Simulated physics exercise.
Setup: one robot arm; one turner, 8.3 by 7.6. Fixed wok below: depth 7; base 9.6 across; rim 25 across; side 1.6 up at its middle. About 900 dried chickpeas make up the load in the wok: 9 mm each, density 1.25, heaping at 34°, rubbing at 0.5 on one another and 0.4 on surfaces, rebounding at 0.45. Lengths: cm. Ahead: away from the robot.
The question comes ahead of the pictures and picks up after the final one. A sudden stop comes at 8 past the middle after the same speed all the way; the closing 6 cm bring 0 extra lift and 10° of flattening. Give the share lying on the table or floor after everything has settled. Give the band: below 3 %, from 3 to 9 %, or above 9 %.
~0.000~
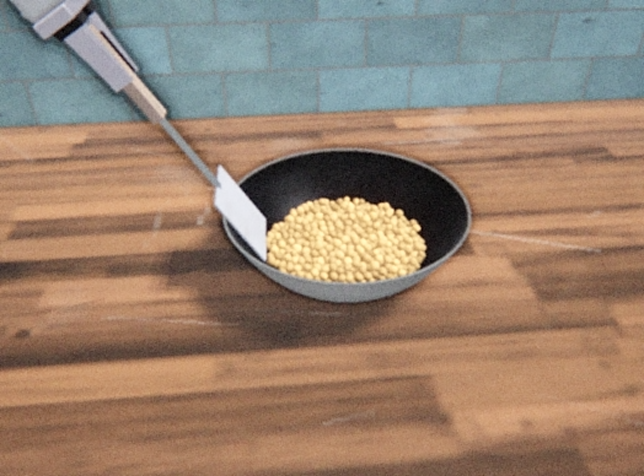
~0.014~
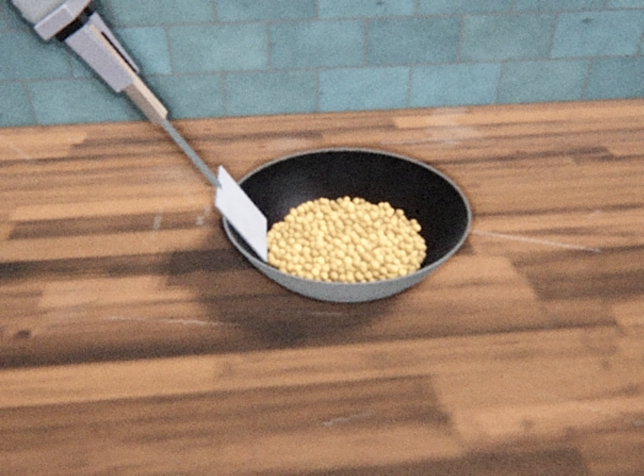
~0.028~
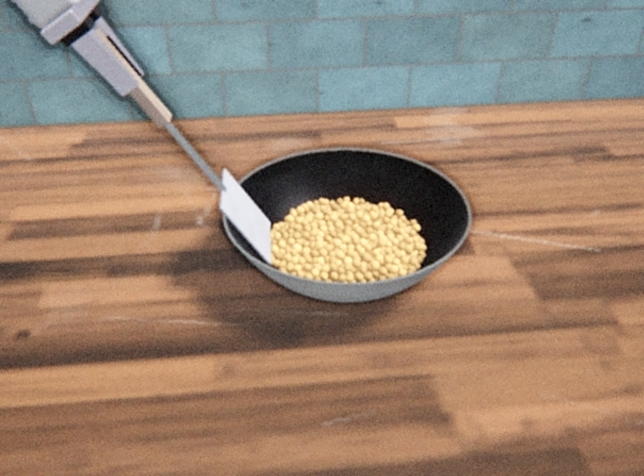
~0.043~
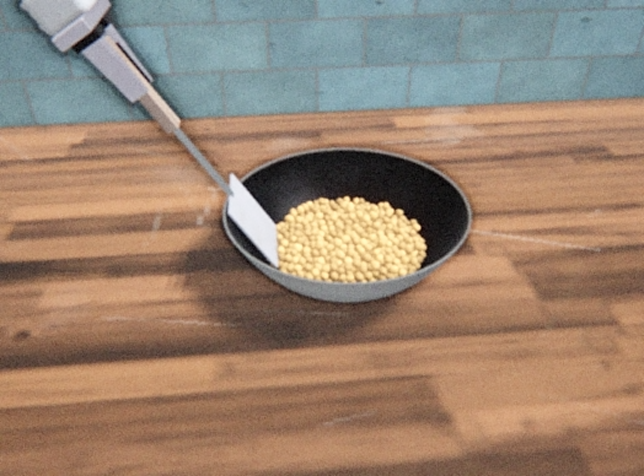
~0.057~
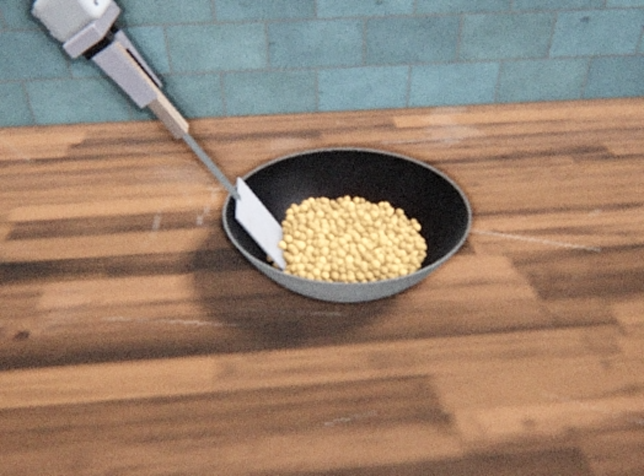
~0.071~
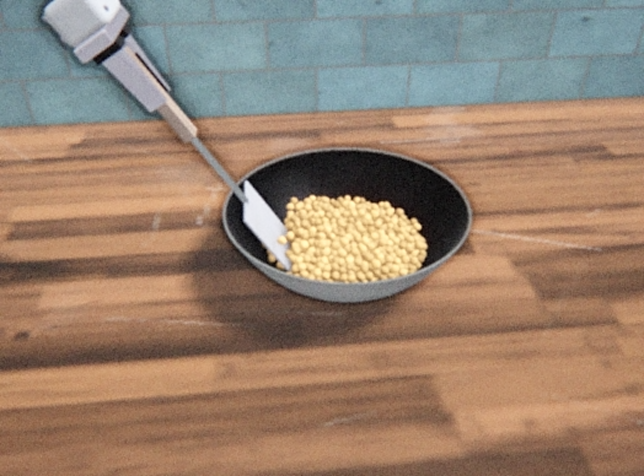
Band: From 3 to 9 %.
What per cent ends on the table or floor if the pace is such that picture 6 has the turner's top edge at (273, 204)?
That share would be about 30 percent.
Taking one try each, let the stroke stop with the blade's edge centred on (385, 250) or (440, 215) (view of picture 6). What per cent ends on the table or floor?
Respectively about 0 and 30 percent end on the table or floor.
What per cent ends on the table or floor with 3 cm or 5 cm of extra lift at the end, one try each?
It works out to some 10 per cent for the first setting and some 10 per cent for the second.
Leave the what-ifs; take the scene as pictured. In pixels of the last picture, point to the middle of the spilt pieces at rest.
Near pixel (485, 243).
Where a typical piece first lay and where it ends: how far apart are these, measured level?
Somewhere about 4 centimetres, I'd say.
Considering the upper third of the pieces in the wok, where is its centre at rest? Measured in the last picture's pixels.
Centre: Roughly (426, 214).
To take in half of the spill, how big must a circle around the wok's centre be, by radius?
It's around 16 cm.
After 0.17 s, sloping 59°, highest piece 6 above the table; 900 in the wok.
After 0.28 s, sloping 55°, highest piece 7 above the table; 900 in the wok.
After 0.53 s, sloping 49°, highest piece 8 above the table; 862 in the wok, 31 on the table or floor, 7 on the blade or in flight.
After 1.58 s, sloping 49°, highest piece 8 above the table; 860 in the wok, 40 on the table or floor.
In the end, 860 in the wok, 40 on the table or floor. That is 4 % on the table or floor.
